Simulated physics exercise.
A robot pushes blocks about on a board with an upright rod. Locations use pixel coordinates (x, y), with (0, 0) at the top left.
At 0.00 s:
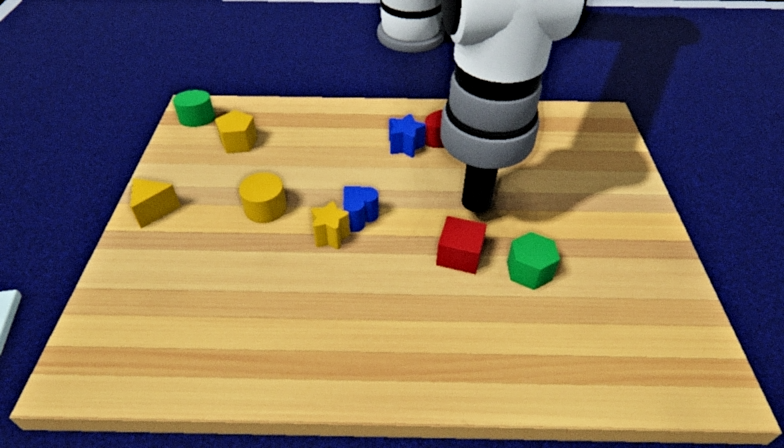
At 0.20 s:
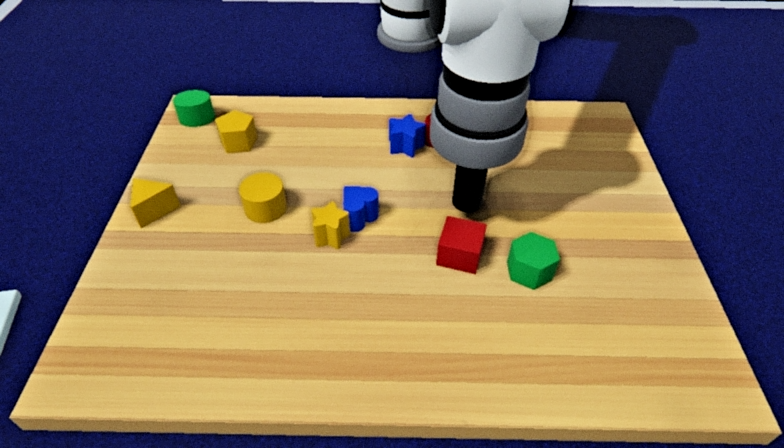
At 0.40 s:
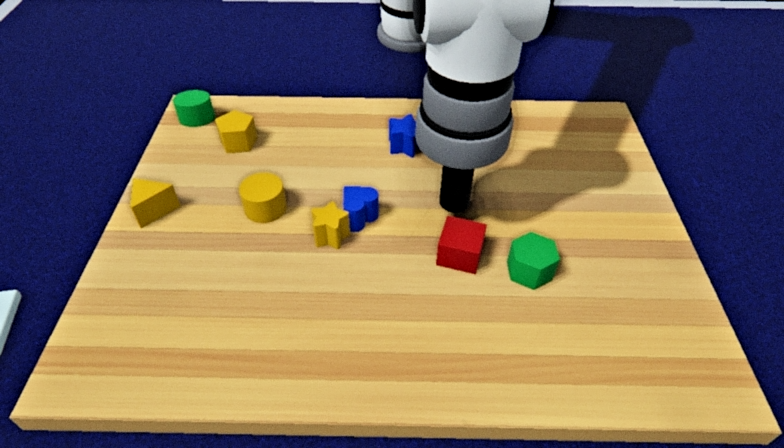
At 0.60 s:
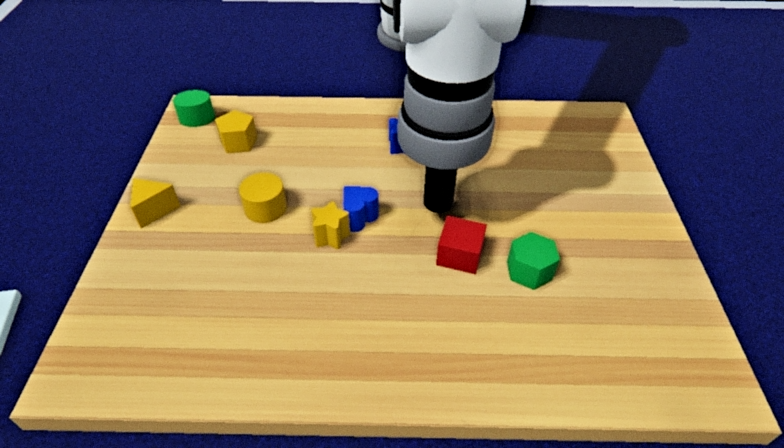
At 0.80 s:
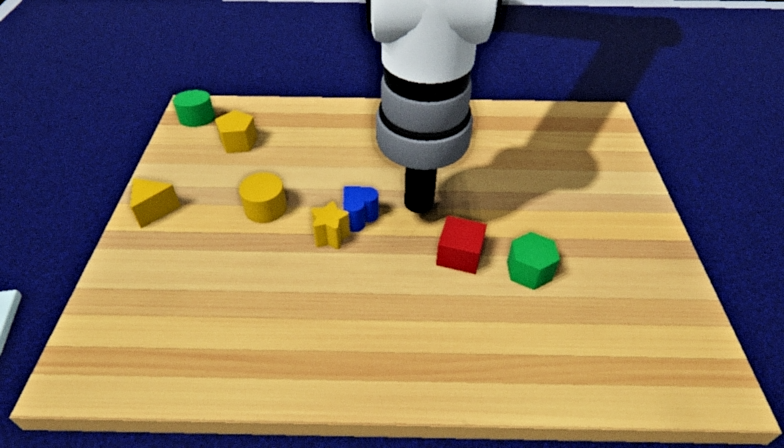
Robot arm with a black rod sliding left above a red cube on a wooden board, while the coloured blocks stay still.
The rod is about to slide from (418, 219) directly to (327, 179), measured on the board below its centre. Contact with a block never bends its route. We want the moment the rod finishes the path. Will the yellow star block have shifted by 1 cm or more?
It seems not.
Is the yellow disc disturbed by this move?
It is untouched.
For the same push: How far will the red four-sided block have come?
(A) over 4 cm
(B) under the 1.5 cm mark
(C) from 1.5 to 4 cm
That would be B.
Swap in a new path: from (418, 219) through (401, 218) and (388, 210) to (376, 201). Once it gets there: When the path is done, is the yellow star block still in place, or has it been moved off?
The yellow star block keeps its place.
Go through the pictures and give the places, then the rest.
In the first picture, lower end of the rod (476, 202), tops of blocks, yellow disc (261, 186), yellow star block (329, 215), blue heart-shaped block (358, 196), red four-sided block (463, 234).
In the second picture, rod (467, 203), blocks as before.
In the third picture, rod (454, 203), blocks as before.
In the fourth picture, rod (438, 203), blocks as before.
In the fifth picture, rod (419, 203), yellow disc (261, 186), yellow star block (329, 215), blue heart-shaped block (358, 196), red four-sided block (463, 234).
On the path given first. One third of the way, rod (386, 190); blue heart-shaped block (355, 196).
Two thirds of the way, rod (355, 176); blue heart-shaped block (341, 192), turned 70° anticlockwise.
At the end, rod (326, 164); yellow disc not moved; yellow star block not moved; blue heart-shaped block (341, 192), turned 70° anticlockwise; red four-sided block not moved.
